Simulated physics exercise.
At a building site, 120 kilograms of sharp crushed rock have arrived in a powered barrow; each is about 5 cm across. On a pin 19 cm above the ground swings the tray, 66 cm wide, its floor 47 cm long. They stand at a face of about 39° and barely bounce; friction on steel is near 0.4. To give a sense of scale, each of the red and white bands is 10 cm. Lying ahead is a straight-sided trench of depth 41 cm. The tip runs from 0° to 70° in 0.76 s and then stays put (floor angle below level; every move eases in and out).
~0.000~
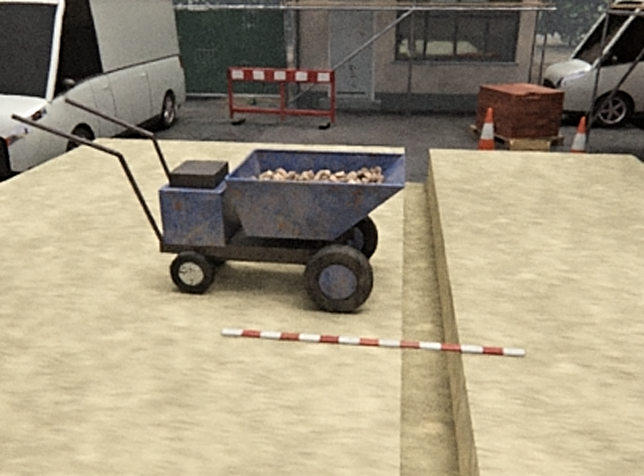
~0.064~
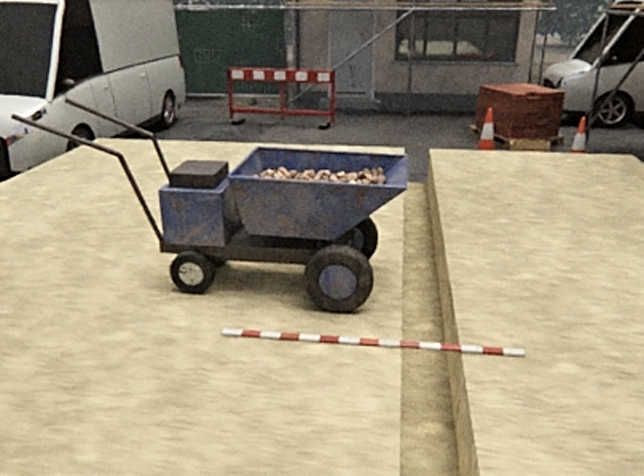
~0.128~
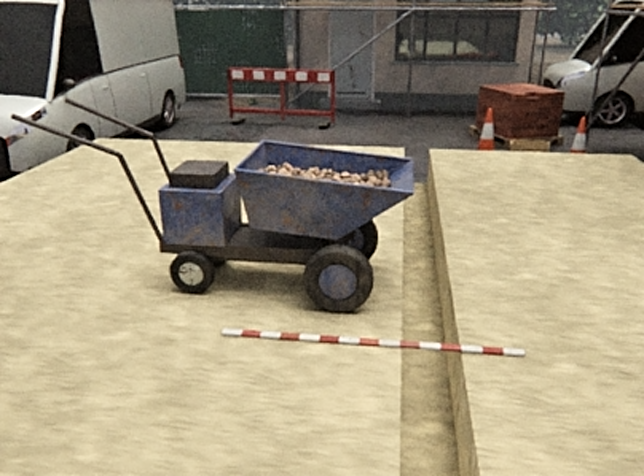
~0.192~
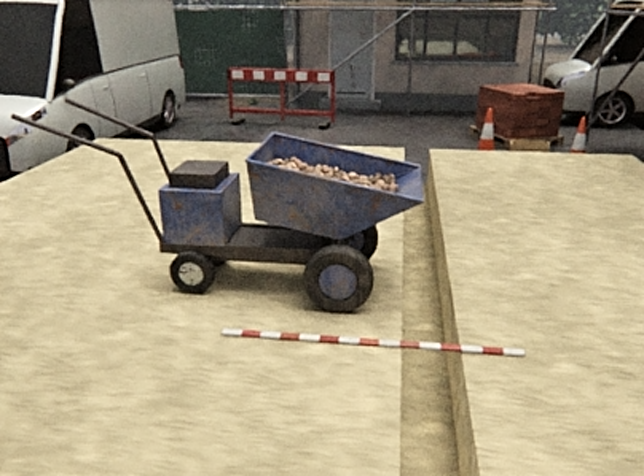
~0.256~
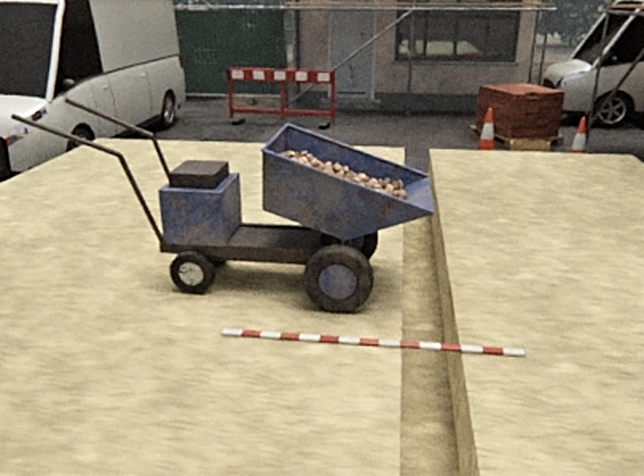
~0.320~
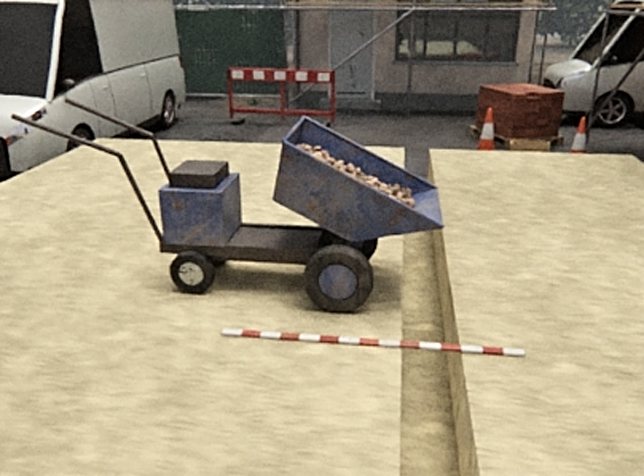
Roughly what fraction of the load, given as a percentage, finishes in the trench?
Some 2 per cent of the stones.
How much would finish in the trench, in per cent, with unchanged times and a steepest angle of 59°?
Trench share: Approx. 15%.
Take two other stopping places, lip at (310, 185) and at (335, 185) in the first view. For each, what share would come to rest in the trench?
First place: Near 50%; second place: Near 95%.
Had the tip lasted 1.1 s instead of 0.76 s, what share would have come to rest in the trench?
In that case, around 0%.
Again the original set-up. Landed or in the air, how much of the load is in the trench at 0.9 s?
Approx. 0 % of the load.
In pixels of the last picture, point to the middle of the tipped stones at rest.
I'd point to around (498, 295).
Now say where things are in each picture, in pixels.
In the first picture, lip at (404, 187), floor tilted 0°, highest stones at (340, 177).
In the second picture, lip at (407, 189), floor tilted 1°, highest stones at (320, 176); the stones move at 0.3 m/s on average.
In the third picture, the tray is at 5°, its lip at (414, 193); the top of the load is at (288, 172); the stones move at 0.6 m/s on average.
In the fourth picture, lip at (423, 202), floor tilted 11°, highest stones at (285, 166); the stones move at 0.8 m/s on average.
In the fifth picture, lip at (434, 213), floor tilted 19°, highest stones at (294, 158); the stones move at 1.0 m/s on average.
In the sixth picture, the tray is at 27°, its lip at (444, 227); the top of the load is at (303, 151); the stones move at 1.1 m/s on average.
After 0.6 s the floor is at 59°; 100 % in the tray; the foremost stones are at (441, 261).
After 0.9 s the floor is at 70°; 84 % in the tray, 16 % past the trench; the foremost stones are at (499, 292).
After 1.2 s the floor is at 70°; 44 % in the tray, 56 % past the trench; the foremost stones are at (599, 313).
After 3.2 s the floor is at 70°; 39 % in the tray, 2 % in the trench, 60 % past the trench; the foremost stones are past the picture's edge.
